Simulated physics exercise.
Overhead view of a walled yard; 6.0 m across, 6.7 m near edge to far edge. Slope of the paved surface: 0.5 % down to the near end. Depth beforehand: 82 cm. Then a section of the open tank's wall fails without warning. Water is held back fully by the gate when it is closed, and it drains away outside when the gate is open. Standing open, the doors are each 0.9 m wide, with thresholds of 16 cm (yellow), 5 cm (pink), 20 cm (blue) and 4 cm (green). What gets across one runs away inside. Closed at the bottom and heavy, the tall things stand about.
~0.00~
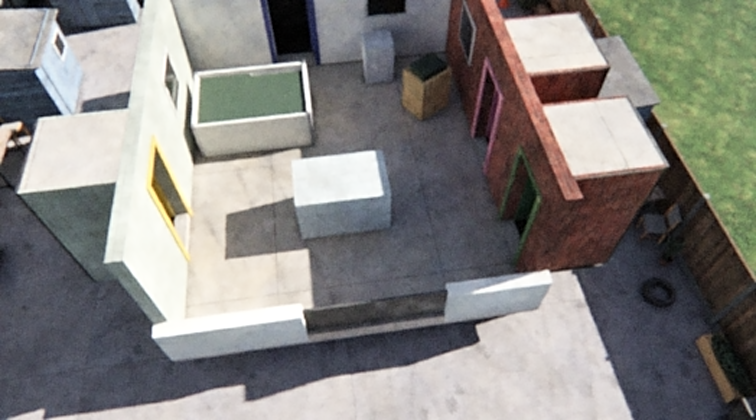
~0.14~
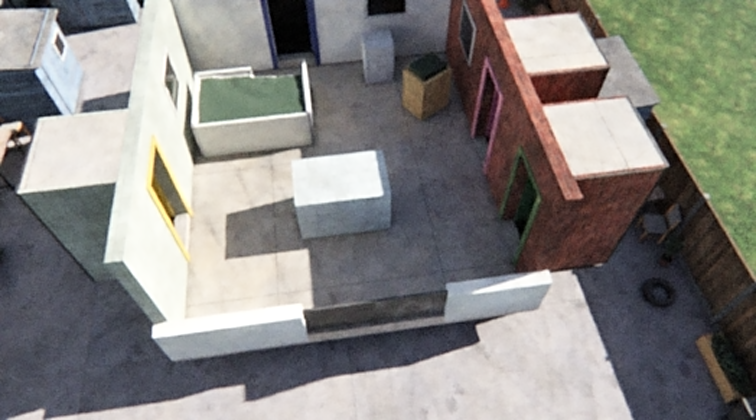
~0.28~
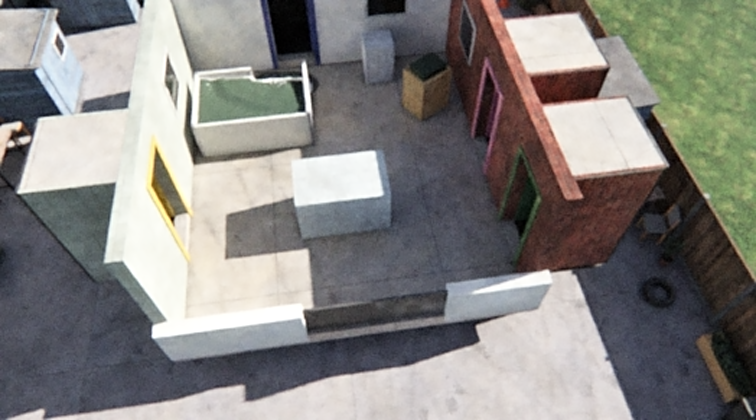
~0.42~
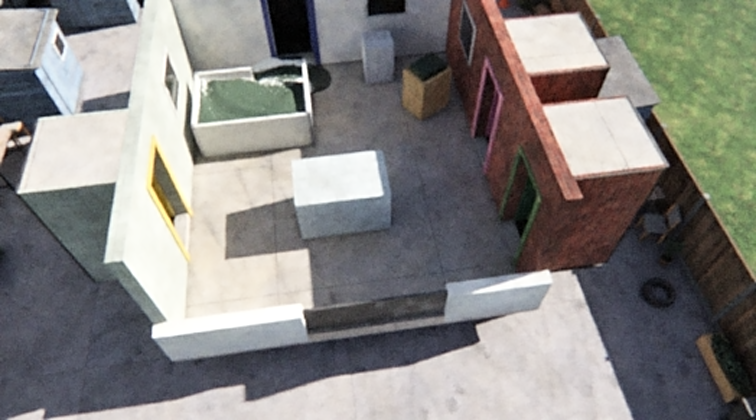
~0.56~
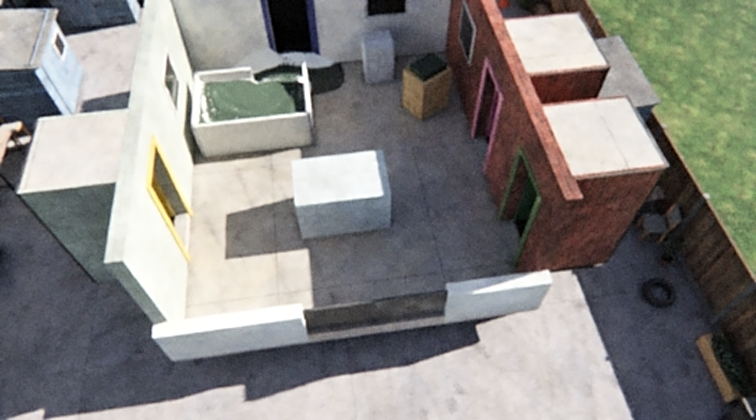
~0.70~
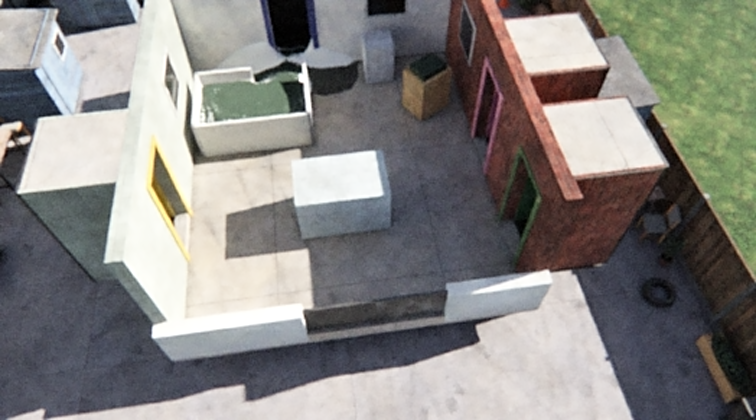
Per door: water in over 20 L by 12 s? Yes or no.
Yellow door no, pink door no, blue door yes, green door yes.
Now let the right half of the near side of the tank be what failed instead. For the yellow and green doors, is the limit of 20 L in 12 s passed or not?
Yellow door doesn't reach it, green door surpasses it.
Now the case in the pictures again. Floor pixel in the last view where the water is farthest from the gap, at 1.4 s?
I'd put it near pixel (445, 55) of the last picture.
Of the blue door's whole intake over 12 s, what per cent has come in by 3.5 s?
Some 95 per cent by then.
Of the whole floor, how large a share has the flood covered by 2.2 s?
I'd say around 25 %.
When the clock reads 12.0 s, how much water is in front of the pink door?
Roughly 2.5 cm.
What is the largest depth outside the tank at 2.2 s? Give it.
Around 40 centimetres deep.
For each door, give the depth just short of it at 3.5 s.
In centimetres - yellow: 3, pink: 4, blue: 28, green: 0.
After 1.4 s water covers 15 % of the floor and is deepest (51 cm) near (275, 73); yellow door not reached, pink door not reached, blue door 52 cm at the sill, 203 L in, green door not reached.
After 2.2 s water covers 25 % of the floor and is deepest (40 cm) near (275, 73); yellow door not reached, pink door not reached, blue door 40 cm at the sill, 357 L in, green door not reached.
After 3.5 s water covers 60 % of the floor and is deepest (28 cm) near (213, 101); yellow door 3 cm at the sill, 0 L in, pink door 4 cm at the sill, 0 L in, blue door 28 cm at the sill, 450 L in, green door not reached.
After 7.0 s water covers 90 % of the floor and is deepest (16 cm) near (275, 73); yellow door 2 cm at the sill, 0 L in, pink door 2 cm at the sill, 0 L in, blue door 14 cm at the sill, 474 L in, green door 6 cm at the sill, 0 L in.
After 12.0 s water covers 100 % of the floor and is deepest (13 cm) near (189, 241); yellow door 9 cm at the sill, 0 L in, pink door 2 cm at the sill, 0 L in, blue door 9 cm at the sill, 474 L in, green door 9 cm at the sill, 59 L in.
